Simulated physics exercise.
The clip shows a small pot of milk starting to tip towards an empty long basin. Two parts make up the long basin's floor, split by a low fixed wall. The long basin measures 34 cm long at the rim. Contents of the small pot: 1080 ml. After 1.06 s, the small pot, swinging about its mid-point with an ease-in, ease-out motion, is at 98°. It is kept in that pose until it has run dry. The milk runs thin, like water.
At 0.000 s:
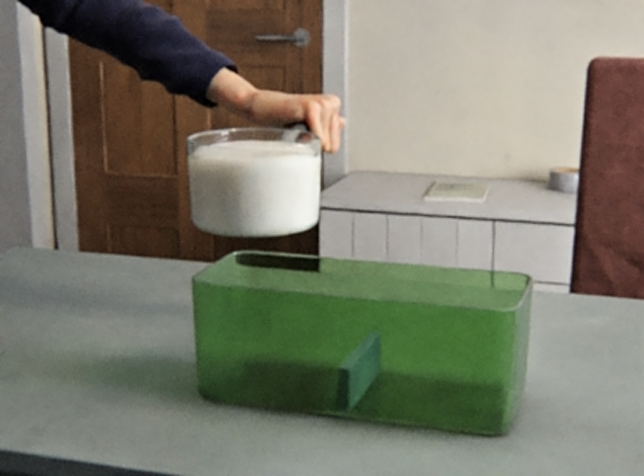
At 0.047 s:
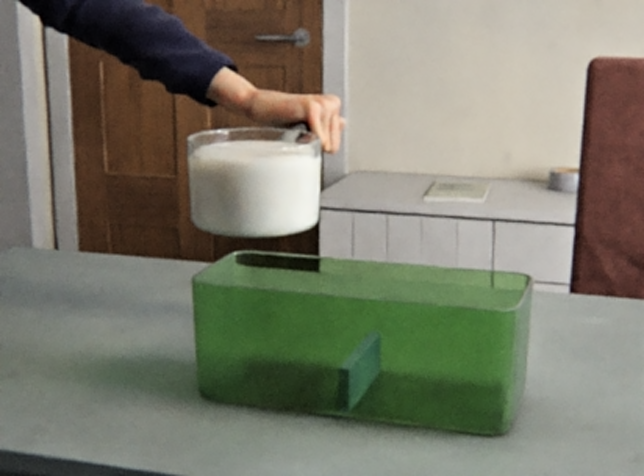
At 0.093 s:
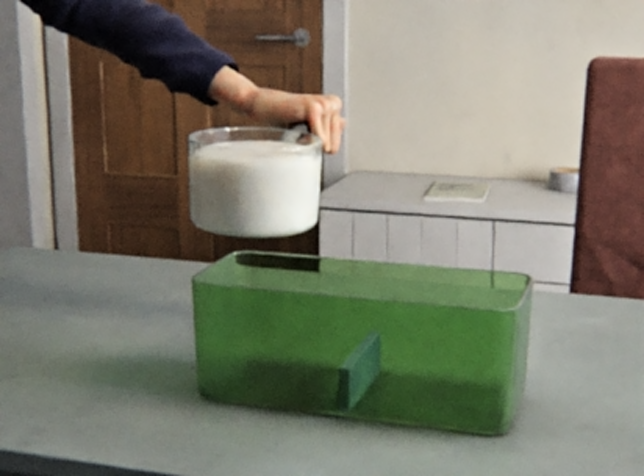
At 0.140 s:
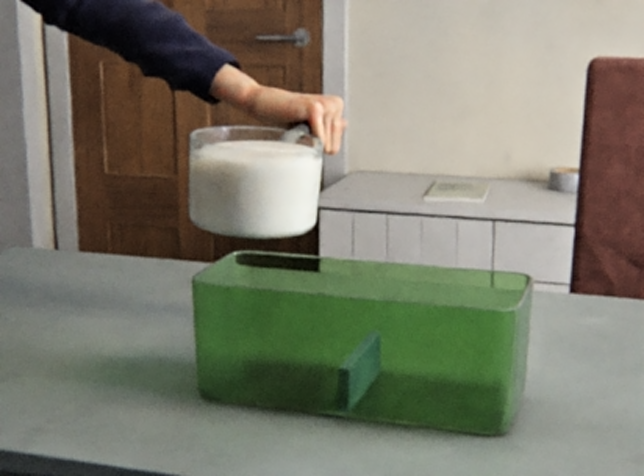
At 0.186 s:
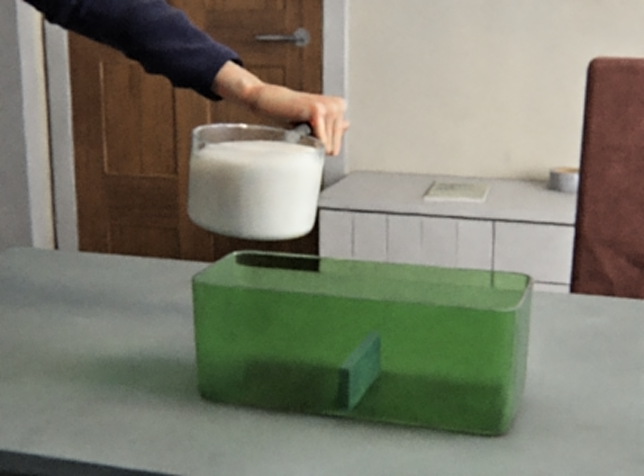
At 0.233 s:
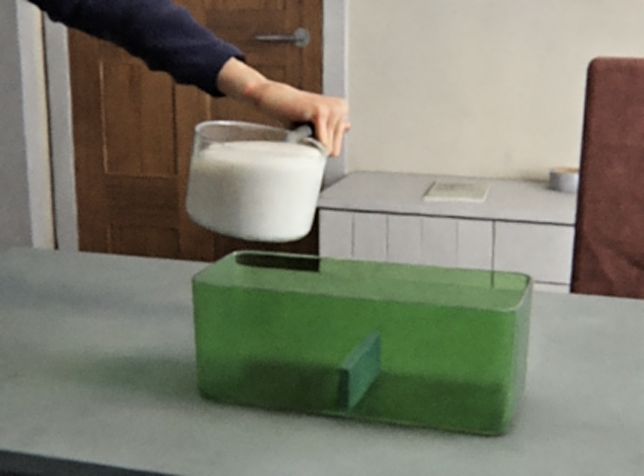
A hand holding a clear pot of milk above a long green basin, then slowly tilting it slightly to the right.
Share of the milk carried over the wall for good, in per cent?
Near 68 per cent.
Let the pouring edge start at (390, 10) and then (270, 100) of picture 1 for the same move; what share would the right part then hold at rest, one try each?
In turn about 70 and 35 per cent.
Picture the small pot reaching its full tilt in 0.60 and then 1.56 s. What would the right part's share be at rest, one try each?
I'd expect close to 60 per cent and then close to 70 per cent.
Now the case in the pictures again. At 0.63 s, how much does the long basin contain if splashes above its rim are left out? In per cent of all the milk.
Some 10 per cent.
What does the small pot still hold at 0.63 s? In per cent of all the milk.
Close to 68 in a hundred.
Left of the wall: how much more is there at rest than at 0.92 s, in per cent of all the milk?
Close to 20% of the whole.
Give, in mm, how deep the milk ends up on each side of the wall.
Roughly 16 mm on the left side and 36 mm on the right side.
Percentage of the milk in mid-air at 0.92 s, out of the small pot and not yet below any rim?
Estimated airborne part: Roughly 8 per cent.
After 0.63 s the tilt is 63° and 69 per cent is still to pour, 1 is left of the wall and 9 right of it.
After 0.92 s the tilt is 94° and 19 per cent is still to pour, 11 is left of the wall and 62 right of it.
After 1.23 s the tilt is 98° and 3 per cent is still to pour, 25 is left of the wall and 70 right of it.
After 1.56 s the tilt is 98° and 0 per cent is still to pour, 31 is left of the wall and 68 right of it.
In the end 32 per cent lies left of the wall, 68 right of it and 0 outside.
